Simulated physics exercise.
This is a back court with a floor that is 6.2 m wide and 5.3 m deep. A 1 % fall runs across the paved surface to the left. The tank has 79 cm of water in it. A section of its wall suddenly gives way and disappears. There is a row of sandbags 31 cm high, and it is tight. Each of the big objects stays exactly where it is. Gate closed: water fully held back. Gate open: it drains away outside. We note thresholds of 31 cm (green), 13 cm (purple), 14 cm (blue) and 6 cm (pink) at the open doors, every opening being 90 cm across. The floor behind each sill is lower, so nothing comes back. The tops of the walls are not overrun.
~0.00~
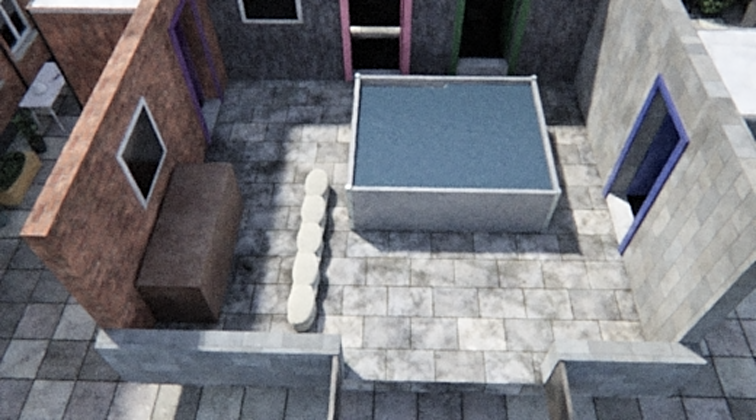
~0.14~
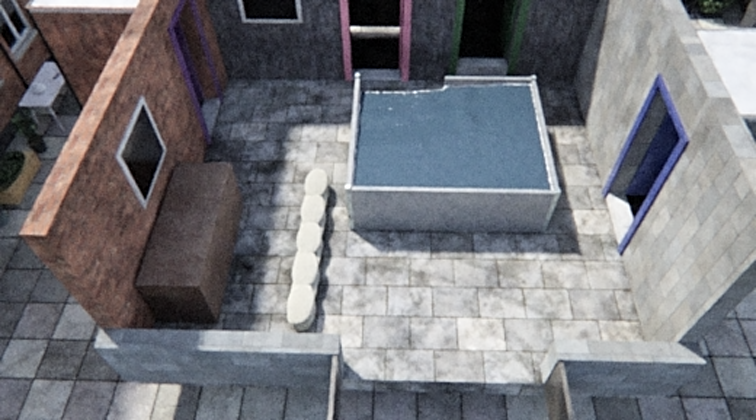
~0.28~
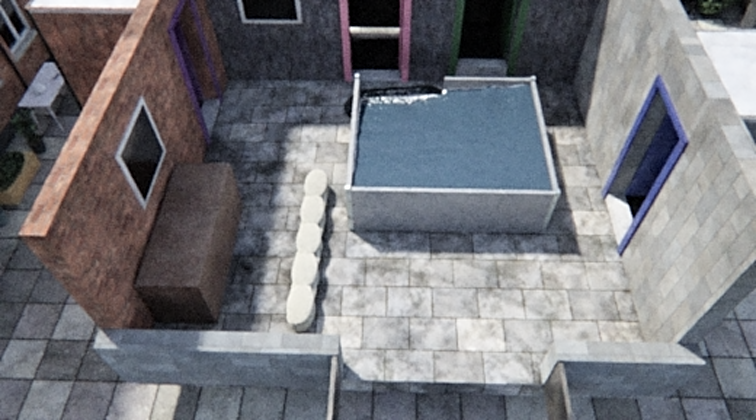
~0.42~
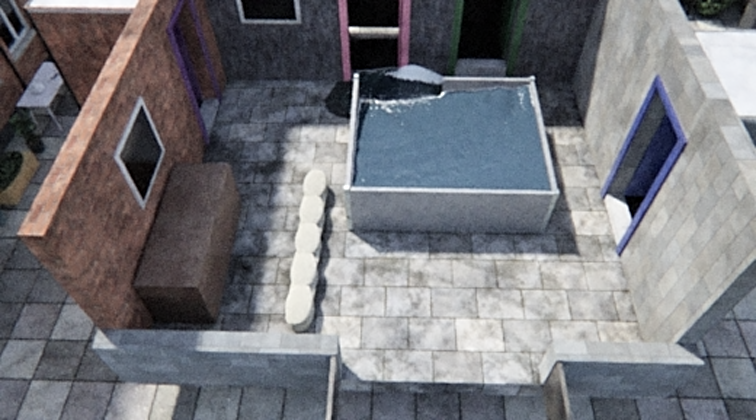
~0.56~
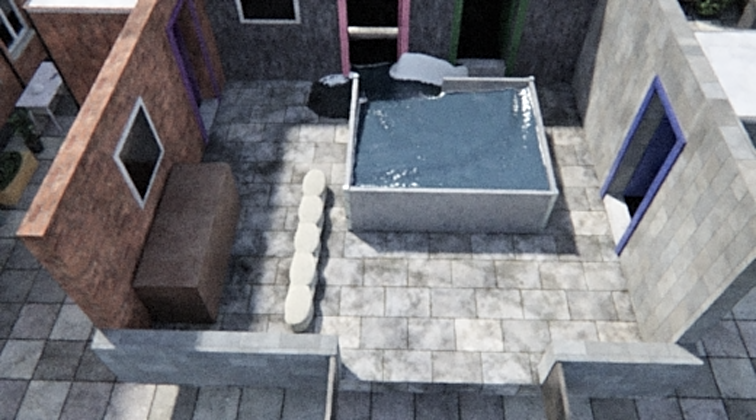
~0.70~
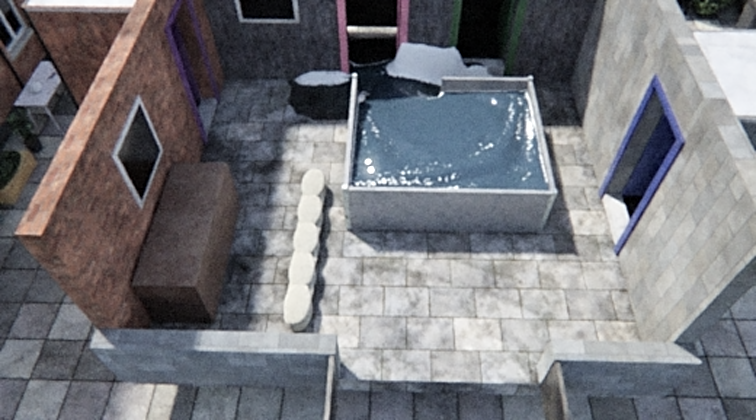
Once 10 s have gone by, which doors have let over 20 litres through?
At the green door the inflow will remain within the limit; at the purple door the inflow will break the limit; at the blue door the inflow will remain within the limit; at the pink door the inflow will break the limit.
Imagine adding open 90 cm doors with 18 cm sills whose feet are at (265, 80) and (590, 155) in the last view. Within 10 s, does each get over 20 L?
The first door falls short and the second falls short.
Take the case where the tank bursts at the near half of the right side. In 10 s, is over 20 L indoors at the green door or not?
So for green: No.
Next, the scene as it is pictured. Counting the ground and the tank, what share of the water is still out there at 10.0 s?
Some 58 per cent remains.
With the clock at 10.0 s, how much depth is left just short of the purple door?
12.5 cm or so.
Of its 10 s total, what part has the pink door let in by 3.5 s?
It comes to about 65 per cent.
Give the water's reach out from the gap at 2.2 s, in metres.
Some 3.6 metres from the gap.
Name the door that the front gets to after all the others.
Door: Blue.
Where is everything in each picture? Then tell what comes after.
The first frame shows the tank at (448, 133) is whole and still, 79 cm deep.
In the second frame, the front is at a hidden place, 0.7 m from the gap on the tank's far side; 0.3 m2 of floor is under water; 79 cm left at the back of the tank.
In the third frame, the front is at a hidden place, 1.0 m from the gap on the tank's far side; 1.1 m2 of floor is under water; 79 cm left at the back of the tank.
In the fourth frame, the front is at (345, 83), 1.4 m from the gap on the tank's far side; 2.1 m2 of floor is under water; 79 cm left at the back of the tank.
In the fifth frame, water pours out on the tank's far side and has run 1.8 m, to (318, 82); typically 12 cm deep outside, 78 cm at the tank's back.
In the sixth frame, the front is at (294, 82), 2.1 m from the gap on the tank's far side; 2.9 m2 of floor is under water; 69 cm left at the back of the tank.
After 1.4 s water covers 20 % of the floor and is deepest (59 cm) near (403, 85); green door 15 cm at the sill, 1 L in, purple door not reached, blue door not reached, pink door 49 cm at the sill, 391 L in.
After 2.2 s water covers 30 % of the floor and is deepest (50 cm) near (403, 85); green door 13 cm at the sill, 2 L in, purple door 22 cm at the sill, 6 L in, blue door not reached, pink door 43 cm at the sill, 773 L in.
After 3.5 s water covers 50 % of the floor and is deepest (36 cm) near (403, 85); green door 12 cm at the sill, 2 L in, purple door 19 cm at the sill, 42 L in, blue door 5 cm at the sill, 0 L in, pink door 31 cm at the sill, 1148 L in.
After 6.0 s water covers 80 % of the floor and is deepest (24 cm) near (403, 85); green door 7 cm at the sill, 2 L in, purple door 16 cm at the sill, 73 L in, blue door 6 cm at the sill, 0 L in, pink door 22 cm at the sill, 1517 L in.
After 10.0 s water covers 95 % of the floor and is deepest (16 cm) near (222, 90); green door 7 cm at the sill, 2 L in, purple door 12 cm at the sill, 81 L in, blue door 6 cm at the sill, 0 L in, pink door 15 cm at the sill, 1760 L in.
